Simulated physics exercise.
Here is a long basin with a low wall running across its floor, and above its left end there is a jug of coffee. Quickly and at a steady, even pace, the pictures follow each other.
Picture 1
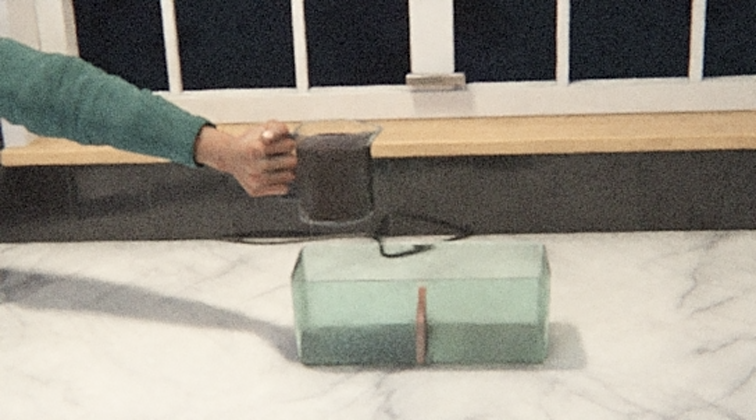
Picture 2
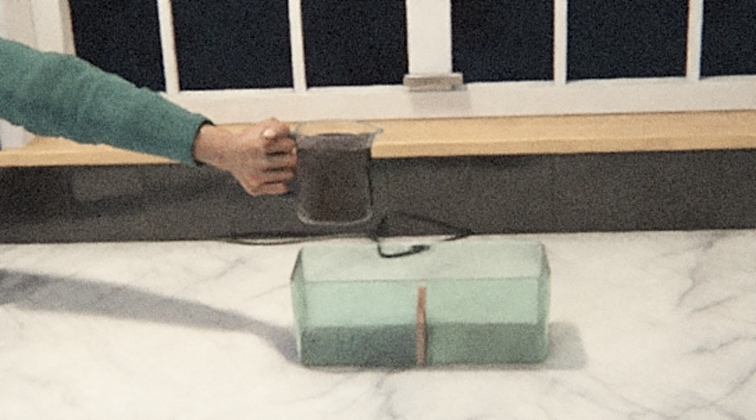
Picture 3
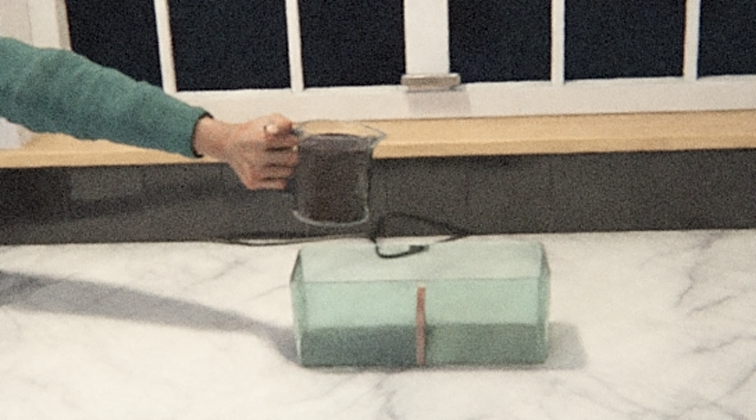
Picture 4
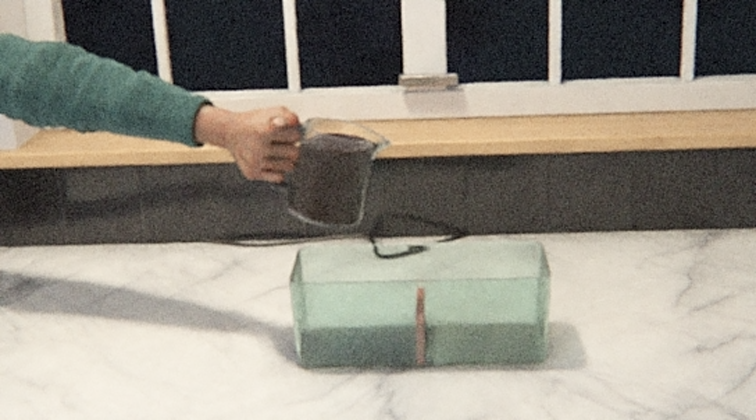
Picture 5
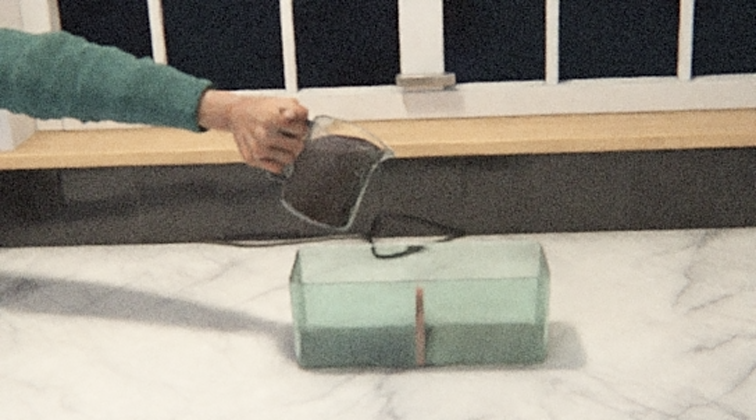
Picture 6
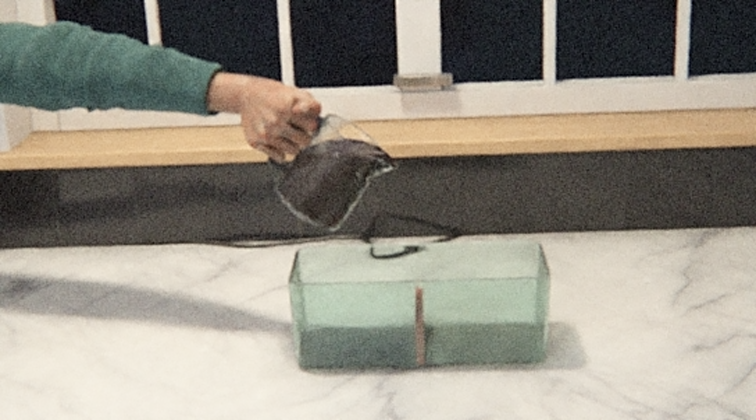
An arm in a green sleeve reaches in from the left, seen from the front, holding a clear glass jug of dark coffee above a white marbled counter, before a dark-paned window with a wooden sill. Below the jug sits a long, pale green transparent basin with a low reddish wall at its middle, a black cord behind it. The hand tilts the jug rightward, slightly then steeply, while the view drifts very slightly.
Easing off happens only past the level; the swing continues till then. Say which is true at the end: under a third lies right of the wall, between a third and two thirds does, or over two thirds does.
Between a third and two thirds lies right of the wall.
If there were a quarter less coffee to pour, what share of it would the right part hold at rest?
About 40 %.
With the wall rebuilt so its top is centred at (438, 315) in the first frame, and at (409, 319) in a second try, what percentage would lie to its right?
Around 30 percent in try one and around 85 percent in try two.
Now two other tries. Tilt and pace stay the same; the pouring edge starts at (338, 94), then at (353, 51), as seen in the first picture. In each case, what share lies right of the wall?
The first gives 5 %, the second 45 %.
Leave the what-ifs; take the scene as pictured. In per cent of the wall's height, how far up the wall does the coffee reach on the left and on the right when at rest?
30 % left, 30 % right.
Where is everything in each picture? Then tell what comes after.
It leans 0°; its right rim is at (384, 128); the coffee meets the walls at (298, 142) and (370, 140); the long basin's rim runs from (296, 264) to (547, 260); the wall's top is at (421, 305), in the first frame.
It leans 2°; its right rim is at (384, 130); the coffee meets the walls at (298, 141) and (370, 140), in the second frame.
It leans 7°; its right rim is at (388, 135); the coffee meets the walls at (301, 140) and (373, 142), in the third frame.
It leans 15°; its right rim is at (392, 143); the coffee meets the walls at (299, 153) and (377, 144), in the fourth frame.
It leans 25°; its right rim is at (396, 154); the coffee meets the walls at (295, 162) and (383, 148), in the fifth frame.
It leans 38°; its right rim is at (398, 168); the coffee meets the walls at (289, 165) and (392, 159); 1 per cent is over the edge, in the sixth frame.
A moment on, the jug is tipped right over and 51 per cent is still to pour, 1 is left of the wall and 23 right of it.
Next, the jug is tipped right over and 8 per cent is still to pour, 30 is left of the wall and 52 right of it.
Then the jug is tipped right over and 0 per cent is still to pour, 41 is left of the wall and 56 right of it.
Later the jug is tipped right over and 0 per cent is still to pour, 42 is left of the wall and 57 right of it.
In the end 42 per cent lies left of the wall, 57 right of it and 1 outside.
